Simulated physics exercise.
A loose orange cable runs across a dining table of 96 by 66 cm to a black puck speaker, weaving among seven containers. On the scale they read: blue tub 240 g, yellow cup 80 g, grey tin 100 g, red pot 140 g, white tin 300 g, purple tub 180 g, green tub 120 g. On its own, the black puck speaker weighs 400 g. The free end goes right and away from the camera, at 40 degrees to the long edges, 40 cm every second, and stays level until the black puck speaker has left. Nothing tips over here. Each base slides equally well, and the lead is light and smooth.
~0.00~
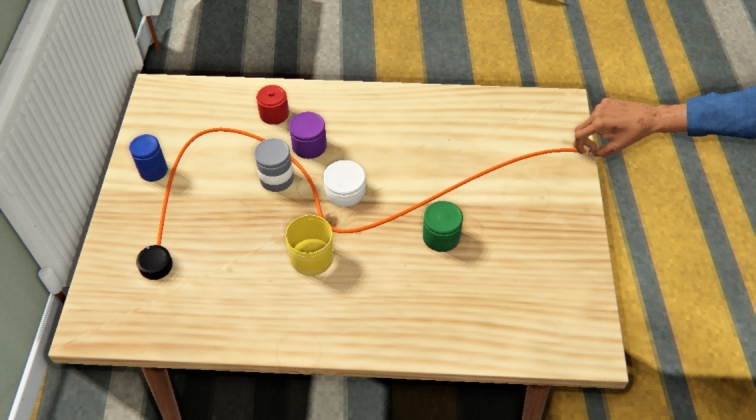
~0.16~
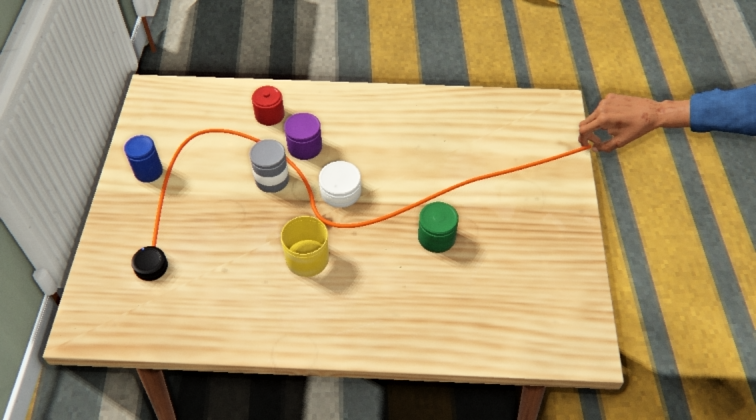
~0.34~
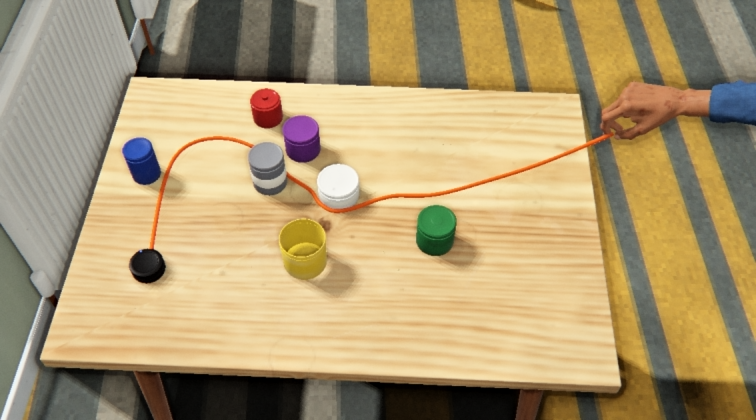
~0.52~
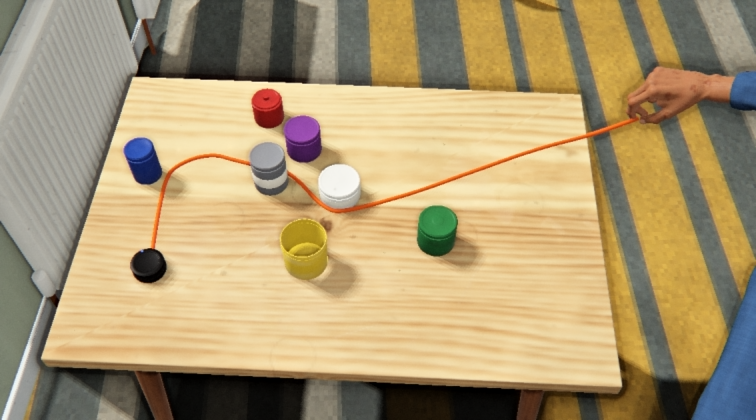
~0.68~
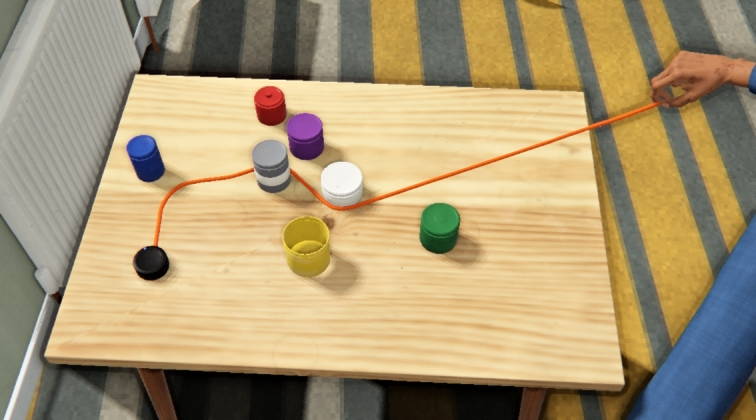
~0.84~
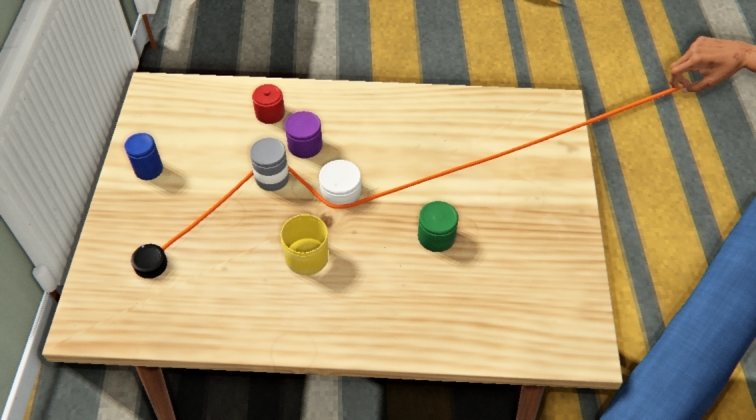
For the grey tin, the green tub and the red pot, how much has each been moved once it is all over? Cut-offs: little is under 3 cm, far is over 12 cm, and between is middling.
Grey tin: Far. Green tub: Little. Red pot: Little.
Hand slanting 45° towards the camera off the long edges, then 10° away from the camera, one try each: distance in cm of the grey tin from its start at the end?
First try roughly 26 cm, second try roughly 20 cm.
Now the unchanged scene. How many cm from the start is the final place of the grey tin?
Net shift: Around 18 cm.
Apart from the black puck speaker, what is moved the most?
I'd say the grey tin.
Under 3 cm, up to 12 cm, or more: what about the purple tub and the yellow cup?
The purple tub barely shifts, the yellow cup moves a moderate way.
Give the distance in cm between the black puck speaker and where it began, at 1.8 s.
Some 22 cm.
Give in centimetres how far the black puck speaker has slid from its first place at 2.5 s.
Roughly 54 cm.
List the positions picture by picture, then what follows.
Puck speaker (153, 259); grey tin (272, 151); green tub (444, 216); red pot (271, 92); lead through (469, 180) (335, 230) (259, 138) (171, 180); 0 cm pulled, in the first frame.
Lead through (417, 204) (254, 139); 3 cm pulled, in the second frame.
Lead through (445, 193) (257, 149); 10 cm pulled, in the third frame.
Lead through (472, 172) (277, 167); 17 cm pulled, in the fourth frame.
Lead through (501, 158) (301, 180); 23 cm pulled, in the fifth frame.
Puck speaker (148, 257); grey tin (268, 151); green tub (439, 216); red pot (267, 91); lead through (580, 126) (455, 170) (320, 198) (227, 197); 30 cm pulled, in the sixth frame.
At 1.8 s, the black puck speaker has slid 22 cm. Moved, grey tin 18 cm, yellow cup 5 cm.
At 2.5 s, the black puck speaker has slid 54 cm. Moved, grey tin 18 cm, yellow cup 5 cm, white tin 3 cm.
At 3.3 s, the black puck speaker has slid 83 cm. Moved, grey tin 18 cm, yellow cup 5 cm, white tin 3 cm.
At 3.9 s, the black puck speaker is off the top. Moved, grey tin 18 cm at (284, 230), yellow cup 5 cm, white tin 3 cm, green tub 0 cm at (439, 216), red pot 0 cm at (267, 91).
